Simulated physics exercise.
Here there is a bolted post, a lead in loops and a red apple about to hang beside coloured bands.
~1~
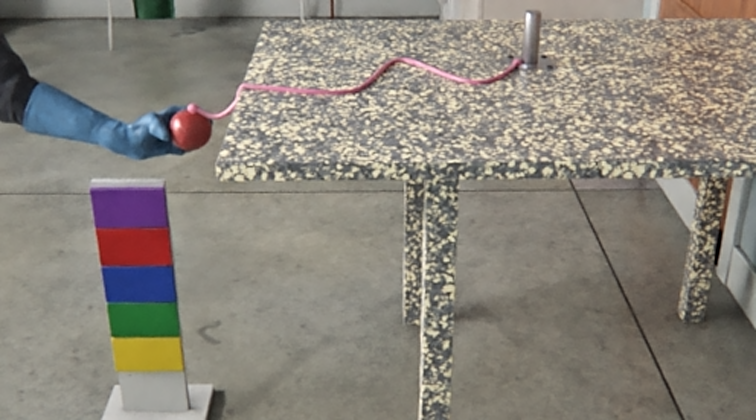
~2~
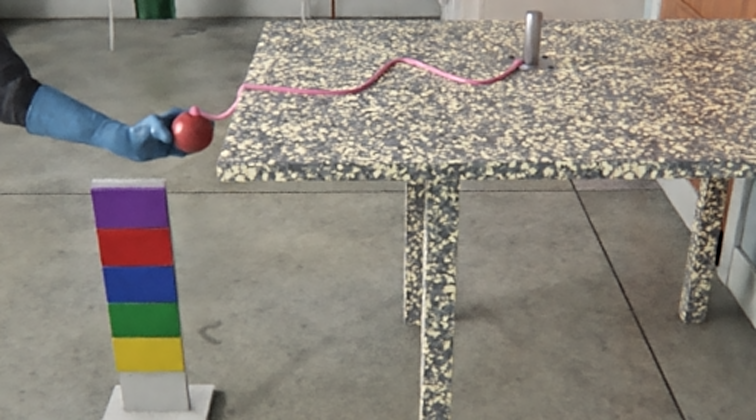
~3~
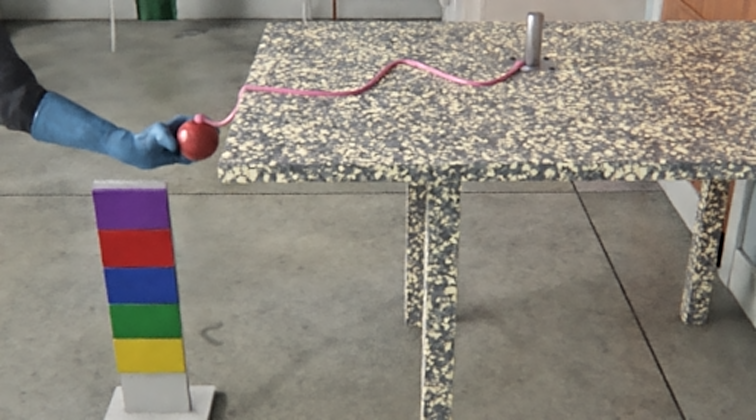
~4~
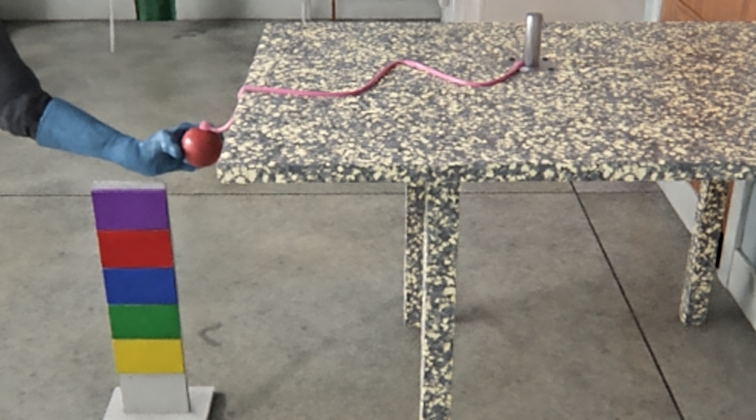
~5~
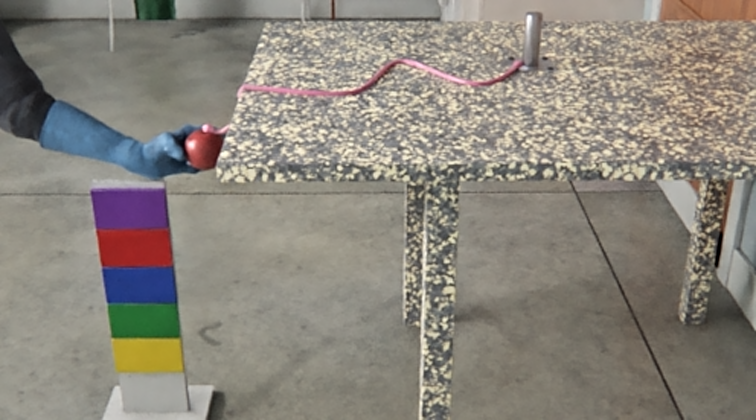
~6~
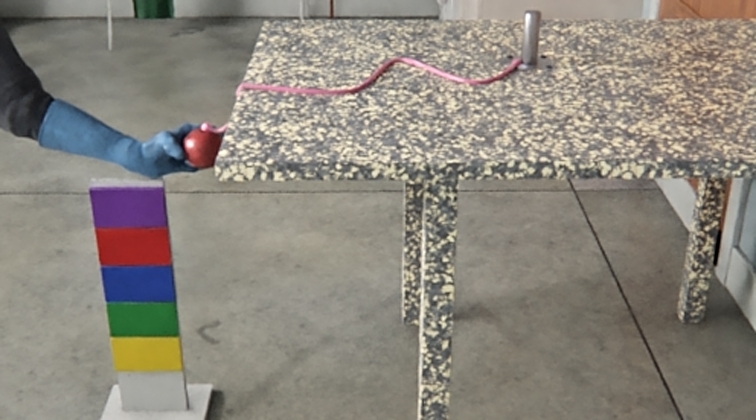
To begin with, a blue-gloved hand holds a red ball-like object tied to a pink cord that winds across a speckled table to a metal post, above a stand of coloured bands. The hand lowers the object slightly and shifts it right toward the table's edge, then keeps it there, nearly still.
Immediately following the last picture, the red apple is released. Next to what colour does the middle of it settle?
Next to blue.
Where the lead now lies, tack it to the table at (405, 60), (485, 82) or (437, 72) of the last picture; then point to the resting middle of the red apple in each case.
Respectively (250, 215), (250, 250) and (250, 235).
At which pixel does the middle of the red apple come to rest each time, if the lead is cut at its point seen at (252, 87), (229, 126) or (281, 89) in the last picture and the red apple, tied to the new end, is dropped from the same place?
In order, it comes to rest around (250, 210), (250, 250) and (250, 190).
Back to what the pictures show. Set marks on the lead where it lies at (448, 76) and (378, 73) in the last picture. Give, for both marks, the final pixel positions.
Near (405, 69) and (286, 76).
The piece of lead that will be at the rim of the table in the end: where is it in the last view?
It's the point at about (364, 85).
A little later, apple near (219, 271); level with blue.
Next, apple near (282, 264); level with blue.
Later still, apple near (244, 279); level with blue.
When it is over, apple near (254, 278); level with blue. Its middle rests at the blue band.
